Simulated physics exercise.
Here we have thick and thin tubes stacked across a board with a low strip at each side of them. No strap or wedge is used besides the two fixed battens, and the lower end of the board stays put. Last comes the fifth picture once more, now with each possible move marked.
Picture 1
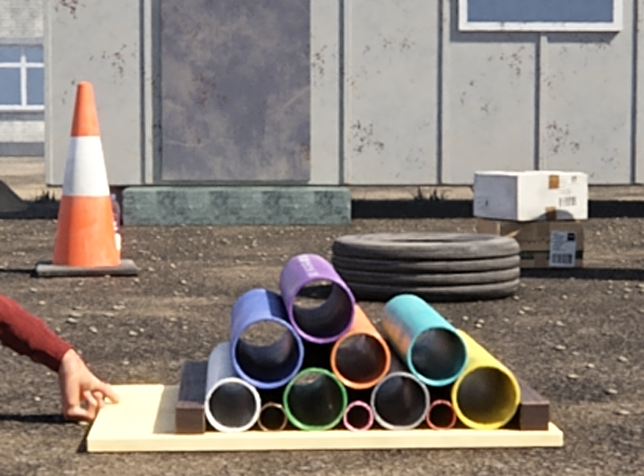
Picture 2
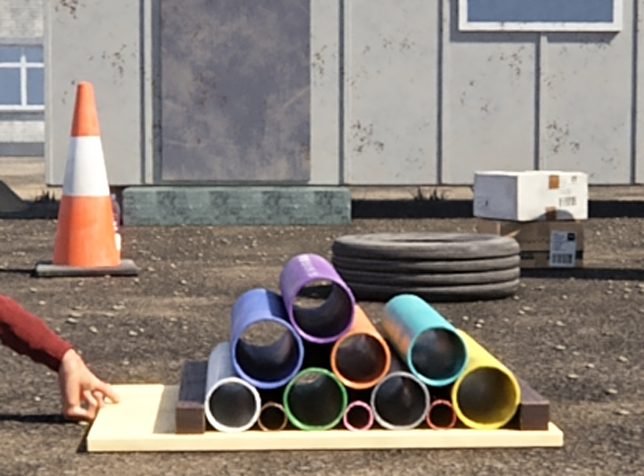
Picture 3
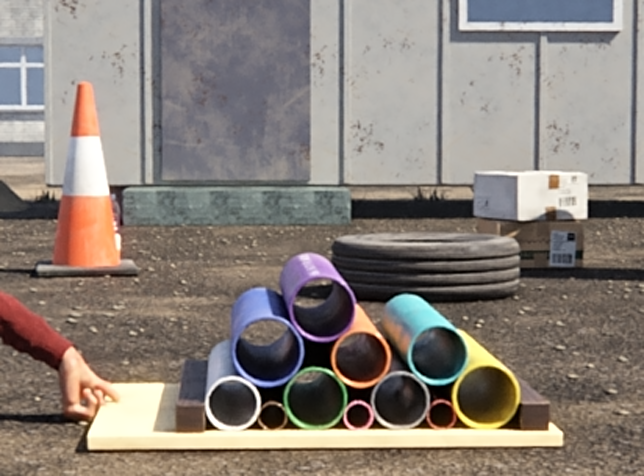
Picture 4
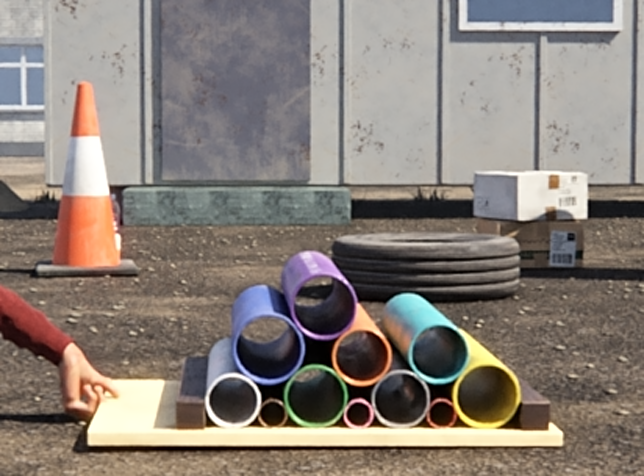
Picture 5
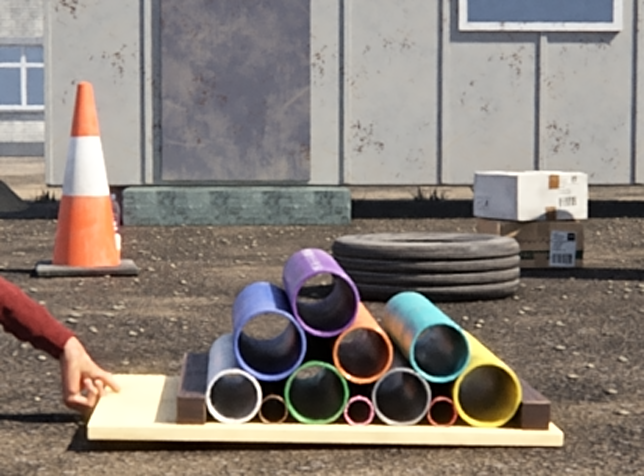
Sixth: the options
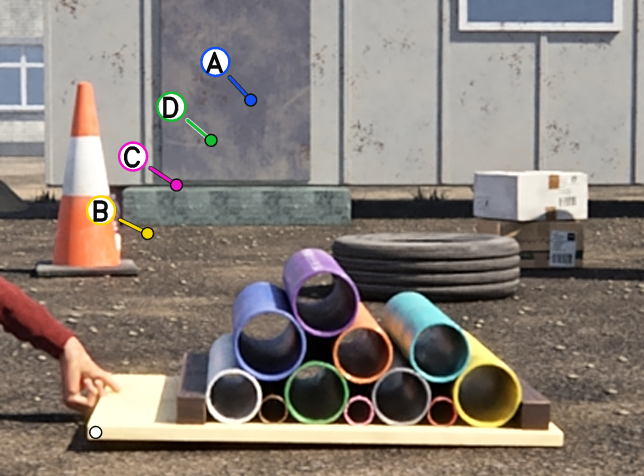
We see colourful thick and thin tubes stacked on a pale board between two dark strips, as a hand at the left slowly raises that end slightly, tilting the board while the tubes shift a little to the right.
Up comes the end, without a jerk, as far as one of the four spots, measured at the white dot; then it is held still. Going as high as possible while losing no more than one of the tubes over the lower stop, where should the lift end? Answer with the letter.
Up to D.
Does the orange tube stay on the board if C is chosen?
The orange tube: Yes.
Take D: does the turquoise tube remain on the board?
Yes, with D.
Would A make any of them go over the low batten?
Yes.
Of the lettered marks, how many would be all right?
The number is three.
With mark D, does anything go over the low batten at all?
Yes, at D.
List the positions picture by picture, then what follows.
The first picture shows white tube (232, 406); brown tube (272, 418); green tube (315, 400).
The second picture shows green tube (315, 400); pink tube (358, 417).
The third picture shows board (318, 399); white tube (233, 404); brown tube (273, 416); turquoise tube (438, 354).
The fourth picture shows board (318, 398); white tube (233, 401); brown tube (273, 414).
The fifth picture shows board (319, 394); white tube (234, 397); brown tube (273, 410).
On the marked copy, A at (251, 100); B at (147, 233); C at (177, 185); D at (211, 140); the white dot at (96, 432).
With D. Early on, board at 21°.
Further on, board at 40°.
At the end, board at 40°, one over the low batten (purple).
As for the rest, A four over the low batten (blue, turquoise, orange, purple); B none over the low batten; C none over the low batten.
